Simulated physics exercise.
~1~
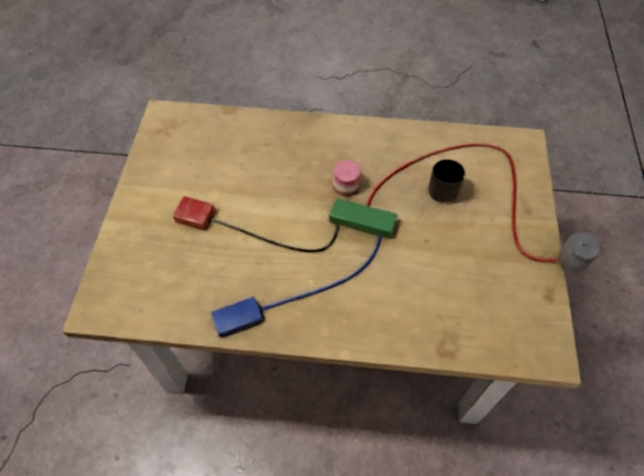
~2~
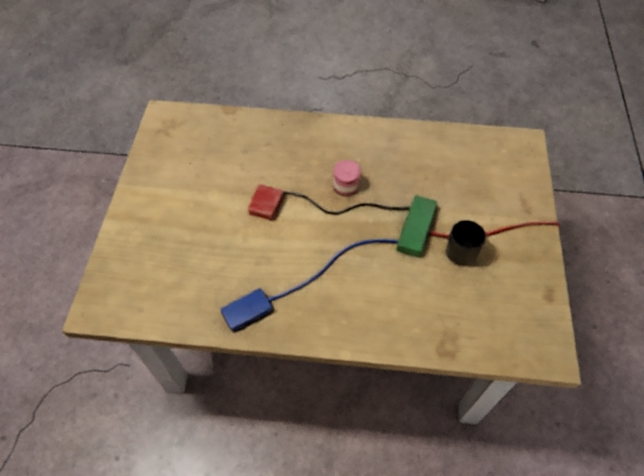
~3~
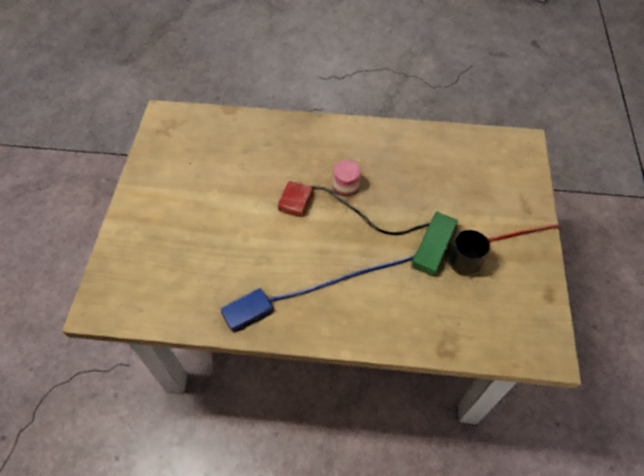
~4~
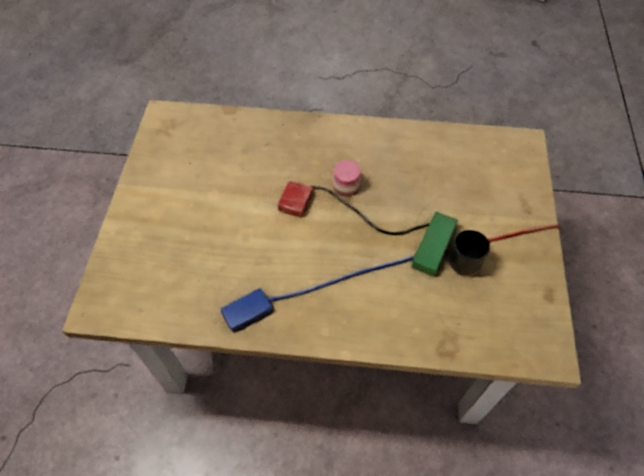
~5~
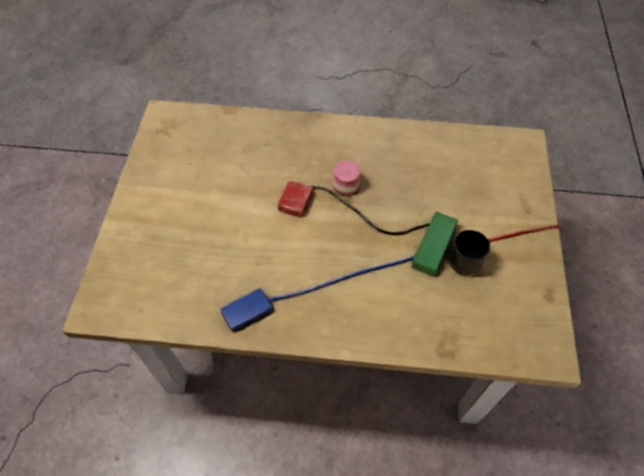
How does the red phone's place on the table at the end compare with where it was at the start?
It starts near the left side of the table and ends clearly farther right and slightly farther back, close to the left of the pink canister.
